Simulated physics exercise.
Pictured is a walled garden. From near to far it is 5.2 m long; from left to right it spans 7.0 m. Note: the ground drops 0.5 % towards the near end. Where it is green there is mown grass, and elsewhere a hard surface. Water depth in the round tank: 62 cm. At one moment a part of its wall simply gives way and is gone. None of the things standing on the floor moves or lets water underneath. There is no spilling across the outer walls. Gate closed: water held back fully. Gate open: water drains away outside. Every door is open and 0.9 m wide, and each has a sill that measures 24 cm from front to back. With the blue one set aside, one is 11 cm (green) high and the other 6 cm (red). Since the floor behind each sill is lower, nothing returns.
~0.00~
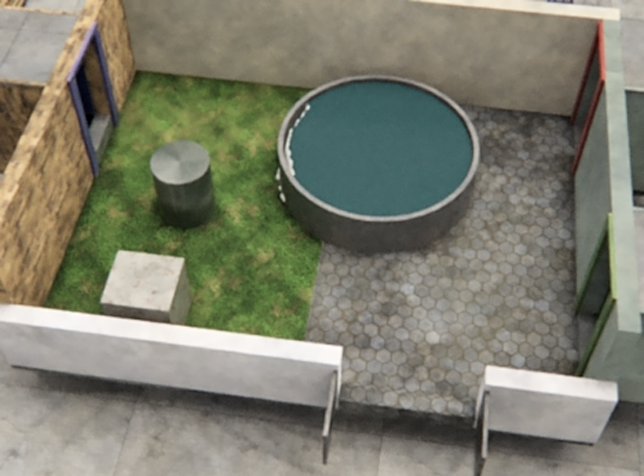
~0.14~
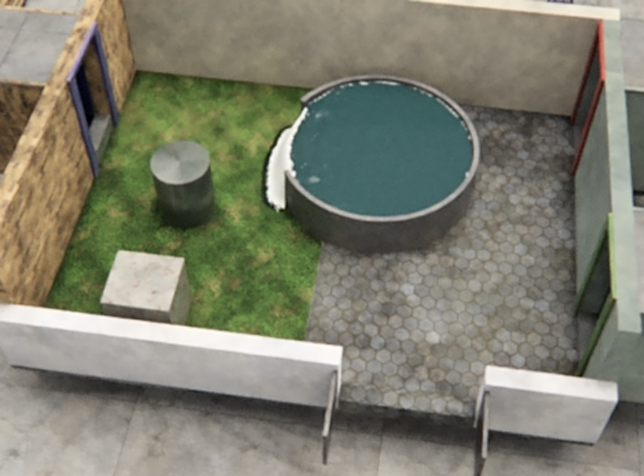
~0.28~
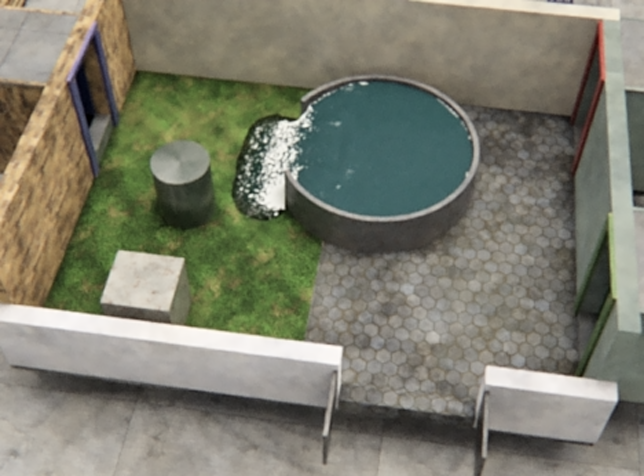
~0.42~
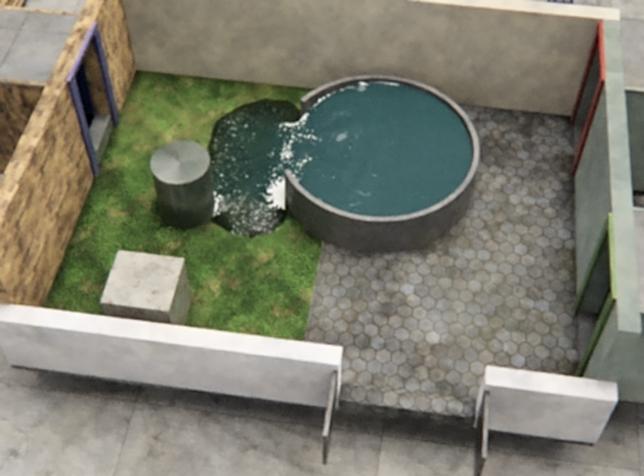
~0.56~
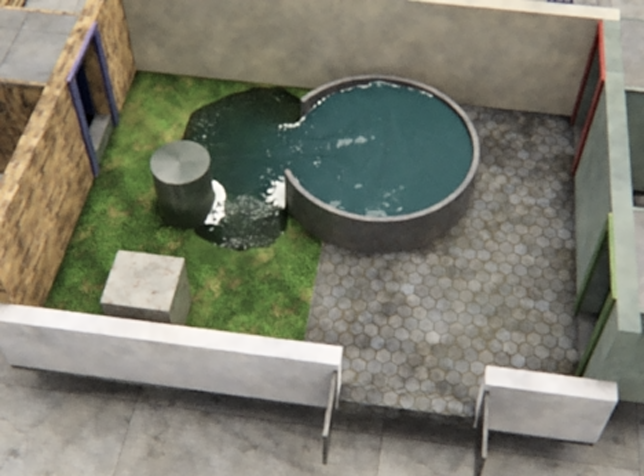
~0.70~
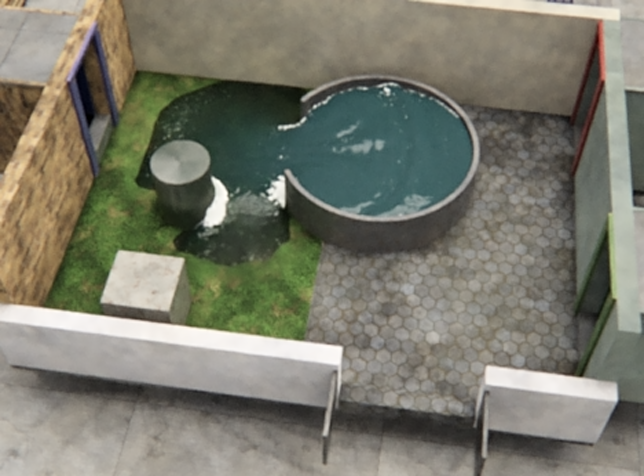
In a walled garden, water pours from a round tank's left side and spreads across the grass.
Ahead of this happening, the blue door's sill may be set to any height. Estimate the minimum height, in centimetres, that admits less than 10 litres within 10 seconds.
Roughly 29 centimetres.
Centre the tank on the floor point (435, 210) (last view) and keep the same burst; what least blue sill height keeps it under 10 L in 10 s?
That setup calls for roughly 18 cm.
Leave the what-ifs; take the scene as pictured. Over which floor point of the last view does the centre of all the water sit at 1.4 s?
I'd put it close to (330, 171).
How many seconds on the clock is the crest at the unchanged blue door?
It peaks at about 2.2 s.
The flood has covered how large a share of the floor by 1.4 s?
Approximately 30 % of it.
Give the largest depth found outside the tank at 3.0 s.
About 34 cm.
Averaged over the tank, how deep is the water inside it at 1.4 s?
About 45 cm.
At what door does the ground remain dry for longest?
That would be the green one, last in line.
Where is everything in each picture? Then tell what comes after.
In the first frame, still water, 62 cm deep, in the round tank at (378, 147); the blue door at (93, 99) is dry.
In the second frame, the gap is at (285, 155), the front 0.3 m out at (267, 199); the back of the round tank holds 62 cm.
In the third frame, water pours out at (285, 157) and has run 0.7 m, to (238, 198); about 10 cm deep outside, 62 cm at the back.
In the fourth frame, the gap is at (285, 158), the front 1.2 m out at (223, 121); the back of the round tank holds 62 cm.
In the fifth frame, the gap is at (285, 159), the front 1.7 m out at (198, 115); the back of the round tank holds 62 cm.
In the sixth frame, the front is at (168, 109), 2.1 m from the gap at (285, 158); 5.5 m2 of floor is wet, 62 cm left at the back; 0.7 m in a straight line remain to the blue door at (93, 99).
After 1.4 s water covers 30 % of the floor, deepest (38 cm) near (215, 189); 31 cm at the blue door, 0 litres in over its 26 cm sill.
After 3.0 s water covers 50 % of the floor, deepest (34 cm) near (110, 140); 31 cm at the blue door, 18 litres in over its 26 cm sill.
After 10.0 s water covers 95 % of the floor, deepest (18 cm) near (31, 341); 12 cm at the blue door, 27 litres in over its 26 cm sill.
At the blue door as built, the water arrived by 1.1 s and peaked near 33 cm at 2.2 s.
Run again over the same 10 s with other heights there, 39 litres in over 24.5 cm, 1 litre over 33.5 cm. The limit of 10 litres is kept from about 29 cm up.
